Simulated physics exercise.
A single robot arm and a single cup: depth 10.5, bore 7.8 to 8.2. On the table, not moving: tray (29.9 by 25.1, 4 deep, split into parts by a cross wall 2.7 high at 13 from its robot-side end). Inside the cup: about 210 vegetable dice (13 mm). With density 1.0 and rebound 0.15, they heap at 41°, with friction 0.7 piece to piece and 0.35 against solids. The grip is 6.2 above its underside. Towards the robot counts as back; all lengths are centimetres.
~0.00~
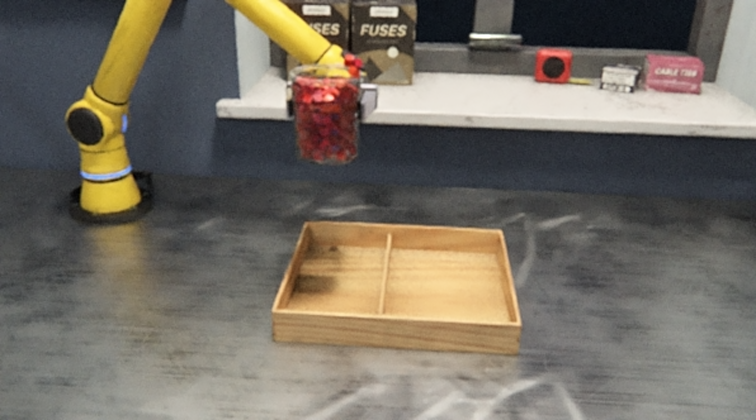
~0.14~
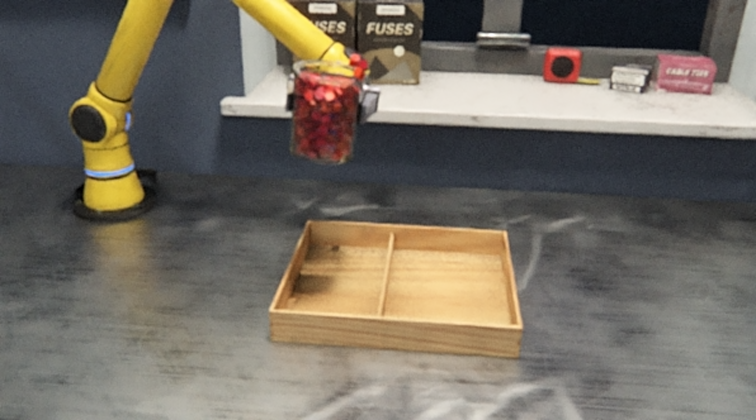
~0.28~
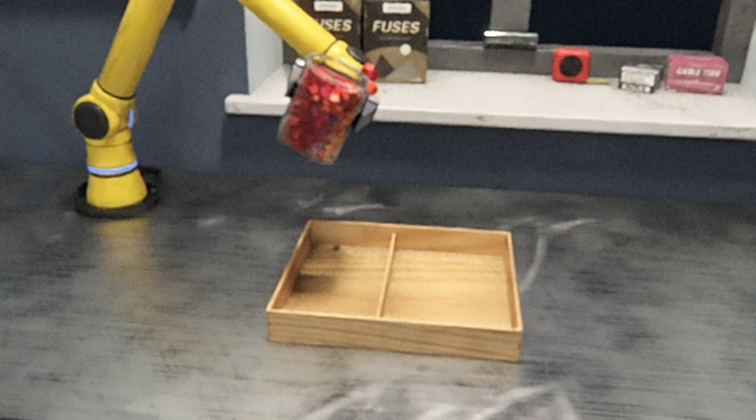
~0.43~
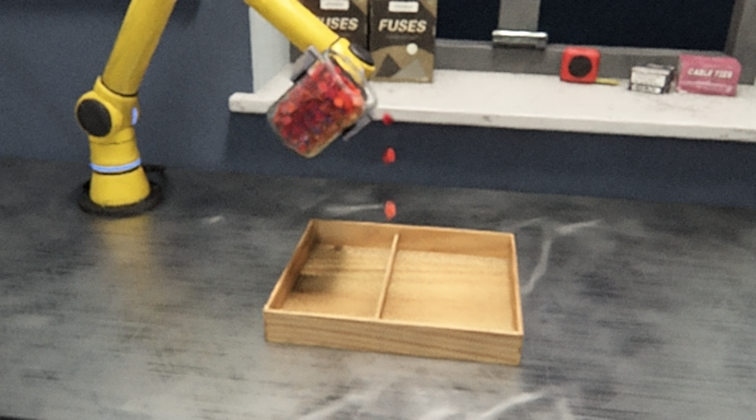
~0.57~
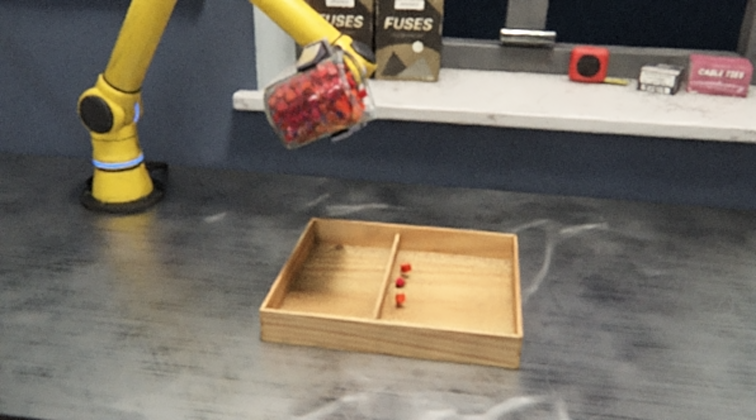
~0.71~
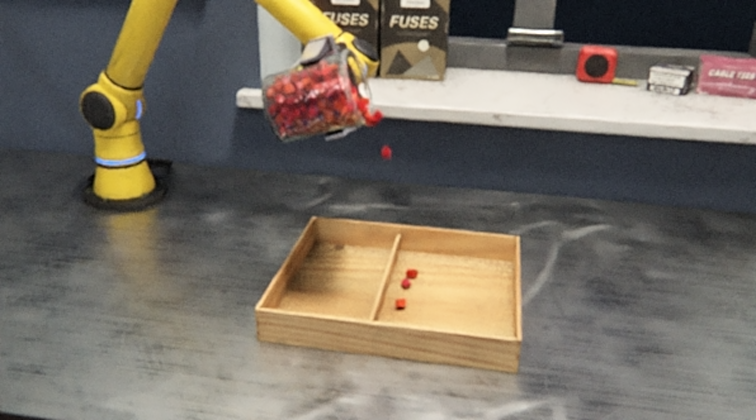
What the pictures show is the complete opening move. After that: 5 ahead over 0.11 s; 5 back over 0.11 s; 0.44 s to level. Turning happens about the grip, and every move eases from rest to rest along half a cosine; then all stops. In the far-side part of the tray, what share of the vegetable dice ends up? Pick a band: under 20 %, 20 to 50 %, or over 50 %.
20 to 50 %.
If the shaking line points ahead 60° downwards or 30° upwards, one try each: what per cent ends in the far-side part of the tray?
Result: Approx. 5 % and 55 %, one try each.
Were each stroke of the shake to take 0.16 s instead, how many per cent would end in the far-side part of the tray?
That change gives some 10 percent.
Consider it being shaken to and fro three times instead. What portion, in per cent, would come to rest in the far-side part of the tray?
That share would be near 50 percent.
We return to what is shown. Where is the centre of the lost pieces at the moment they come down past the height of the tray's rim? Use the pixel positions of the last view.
They come through centred close to (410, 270).
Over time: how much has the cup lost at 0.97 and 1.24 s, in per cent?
I'd put it near 30 percent first and near 35 percent later.
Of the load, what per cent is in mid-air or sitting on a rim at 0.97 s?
Roughly 28 per cent.
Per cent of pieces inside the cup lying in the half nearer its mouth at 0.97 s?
My estimate is near 50 per cent.
By 0.97 s, tilted 69° forward, highest piece 28 above the table; 145 in the cup, 6 in the far-side part, 59 in flight or on a rim.
By 1.24 s, tilted 15° forward, highest piece 31 above the table; 136 in the cup, 62 in the far-side part, 12 in the robot-side part.
By 1.57 s, level, highest piece 30 above the table; 136 in the cup, 62 in the far-side part, 12 in the robot-side part.
By 2.62 s, level, highest piece 30 above the table; 136 in the cup, 62 in the far-side part, 12 in the robot-side part.
Final count, 136 in the cup, 62 in the far-side part, 12 in the robot-side part. That is 30 % in the far-side part of the tray.
